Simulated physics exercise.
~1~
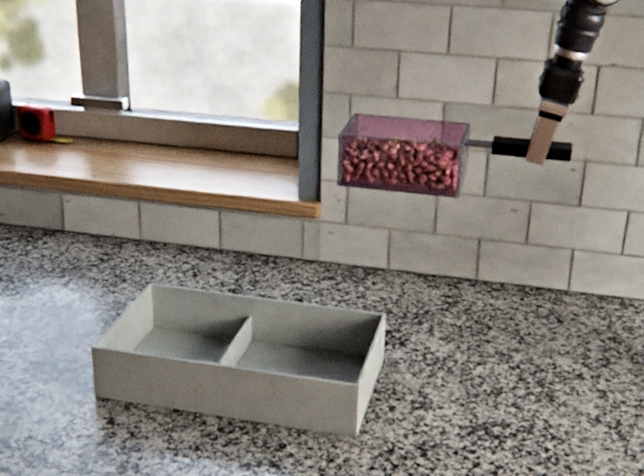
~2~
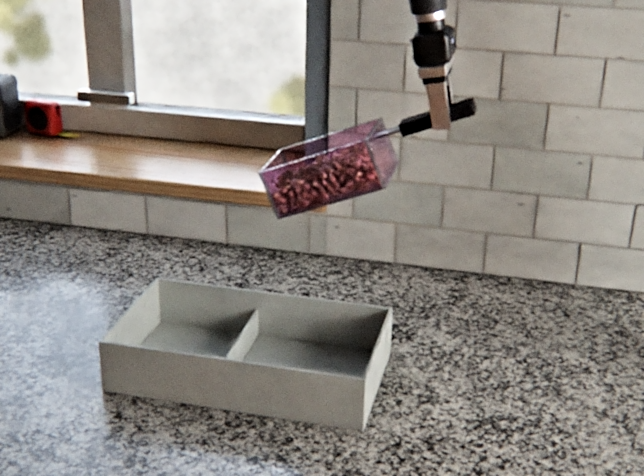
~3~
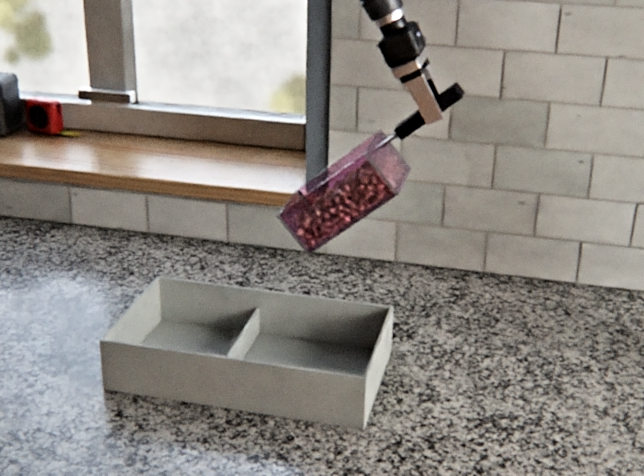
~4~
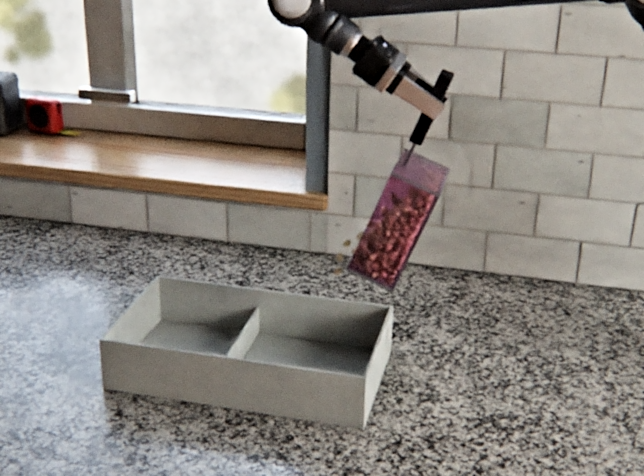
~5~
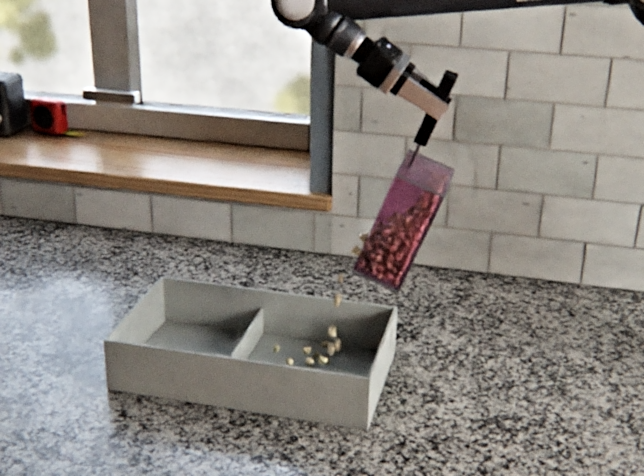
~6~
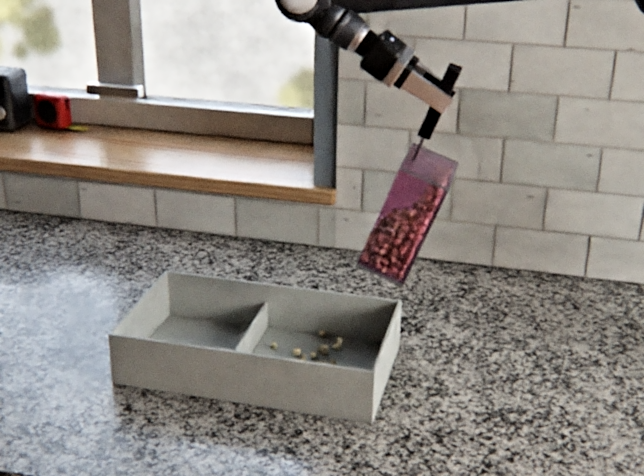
On a speckled counter, a robot arm tips a clear box, spilling a few beans into the divided tray's right part.
